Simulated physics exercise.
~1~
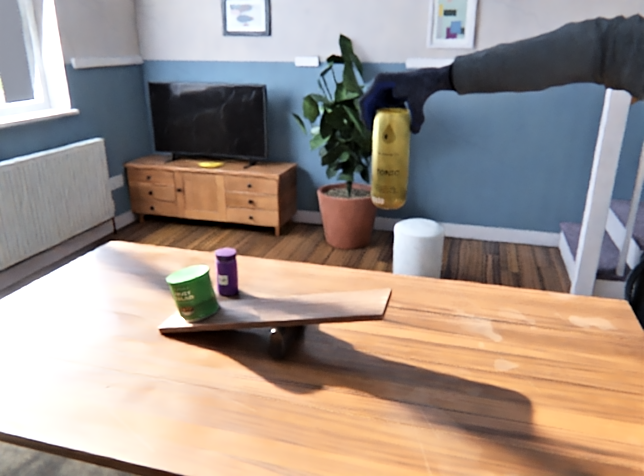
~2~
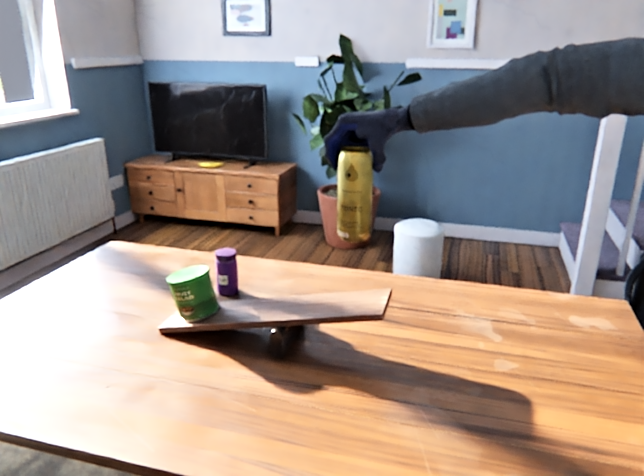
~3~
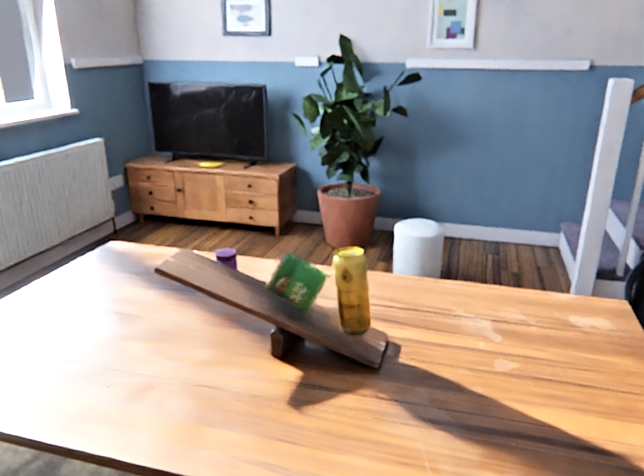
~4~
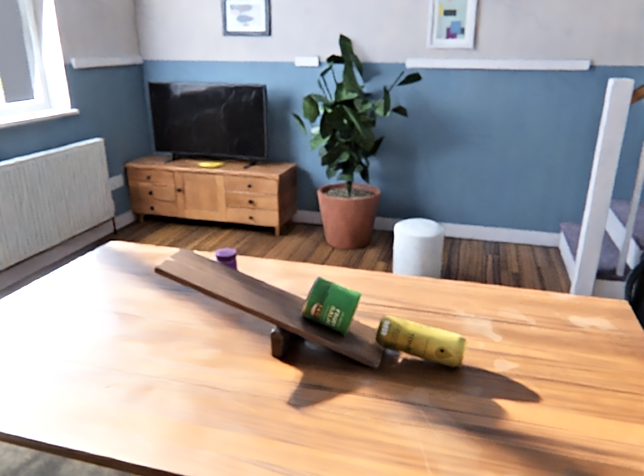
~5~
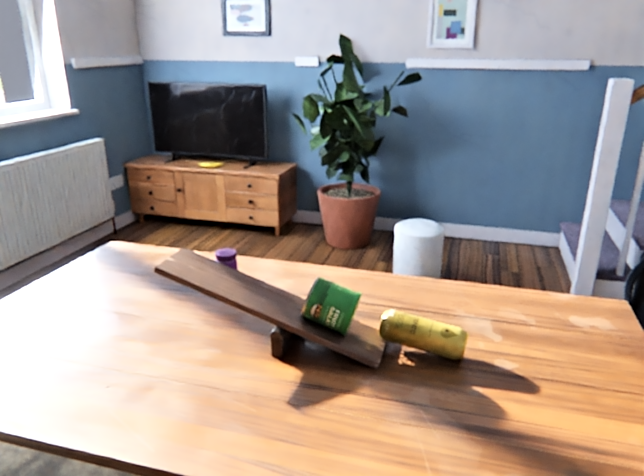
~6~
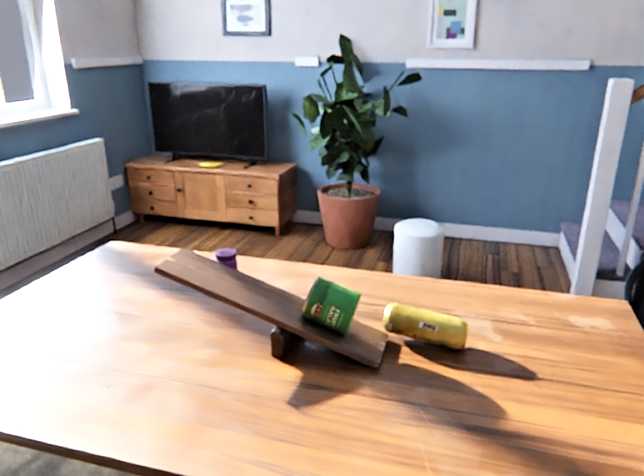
In this clip, a gloved hand moves a yellow can left and down above the raised right end of a plank holding a green tin, then releases it; the plank tips right, the tin slides down and rests leaning on it, and the can ends lying on the table.
